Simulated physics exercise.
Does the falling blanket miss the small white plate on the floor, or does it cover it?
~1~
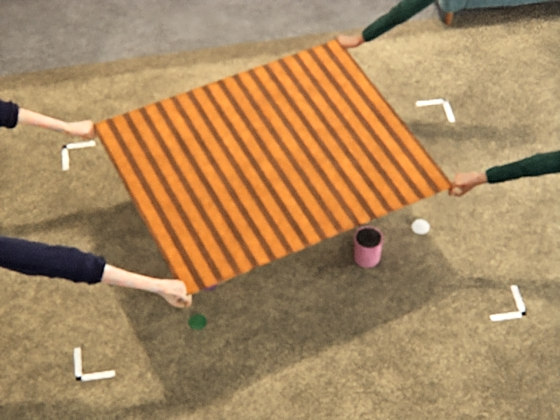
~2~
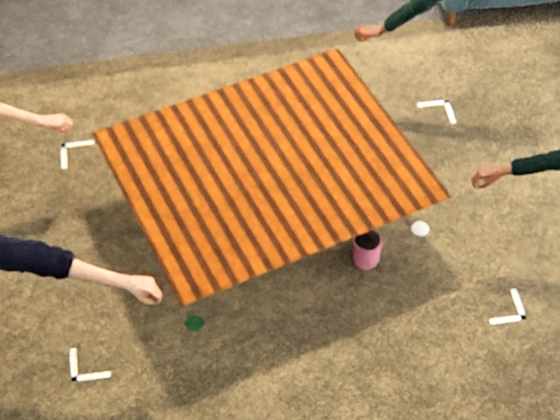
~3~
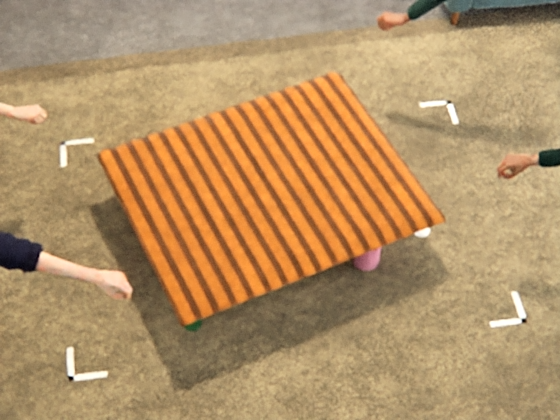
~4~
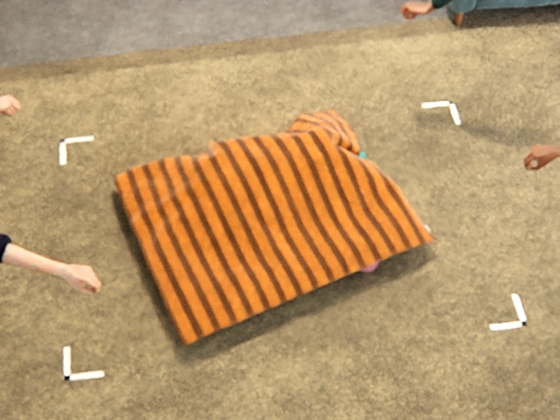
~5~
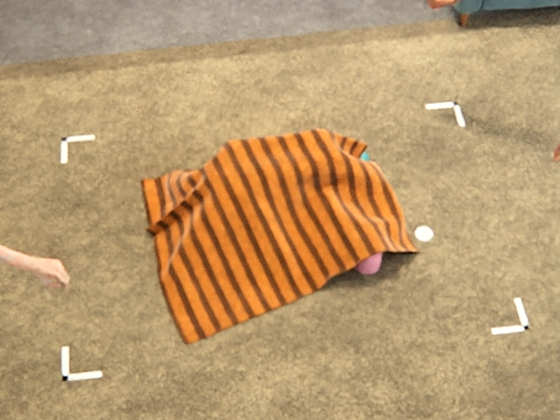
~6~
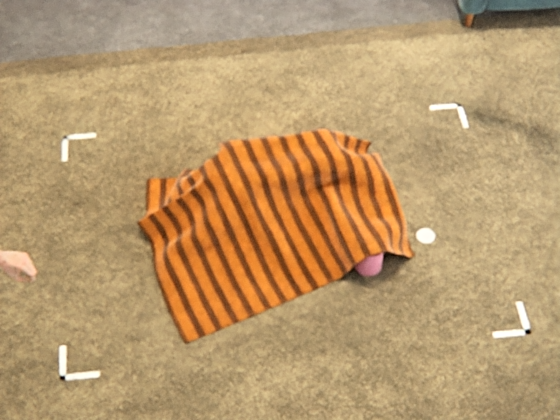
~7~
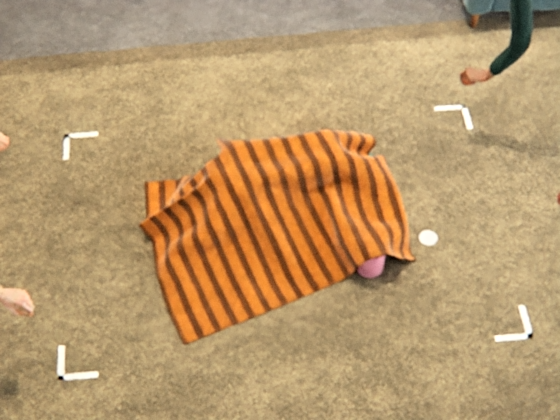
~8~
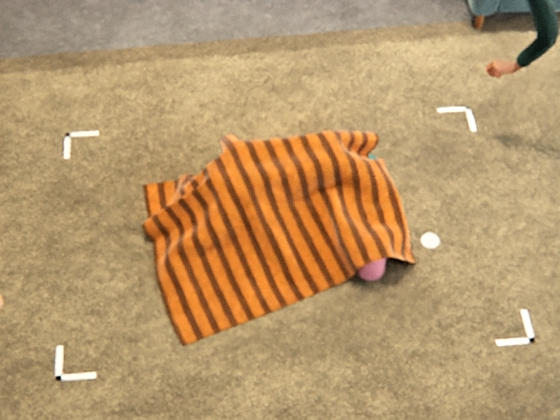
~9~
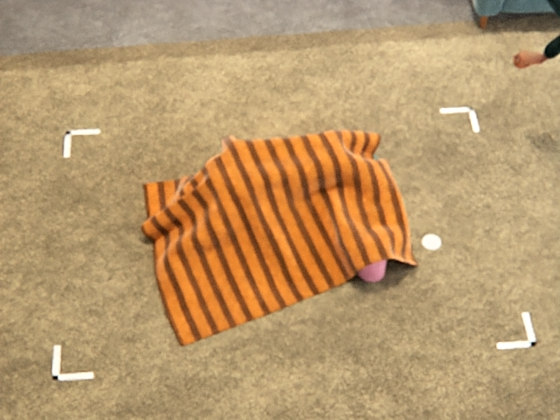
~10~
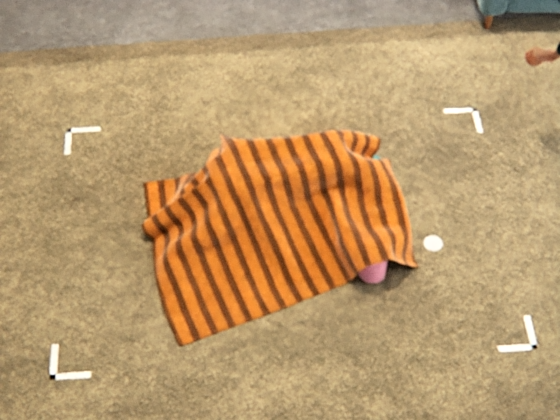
It misses the white plate, which stays uncovered on the floor just to the right of the rumpled blanket.
A striped orange blanket drops from four hands and settles rumpled, partly covering a pink pot.
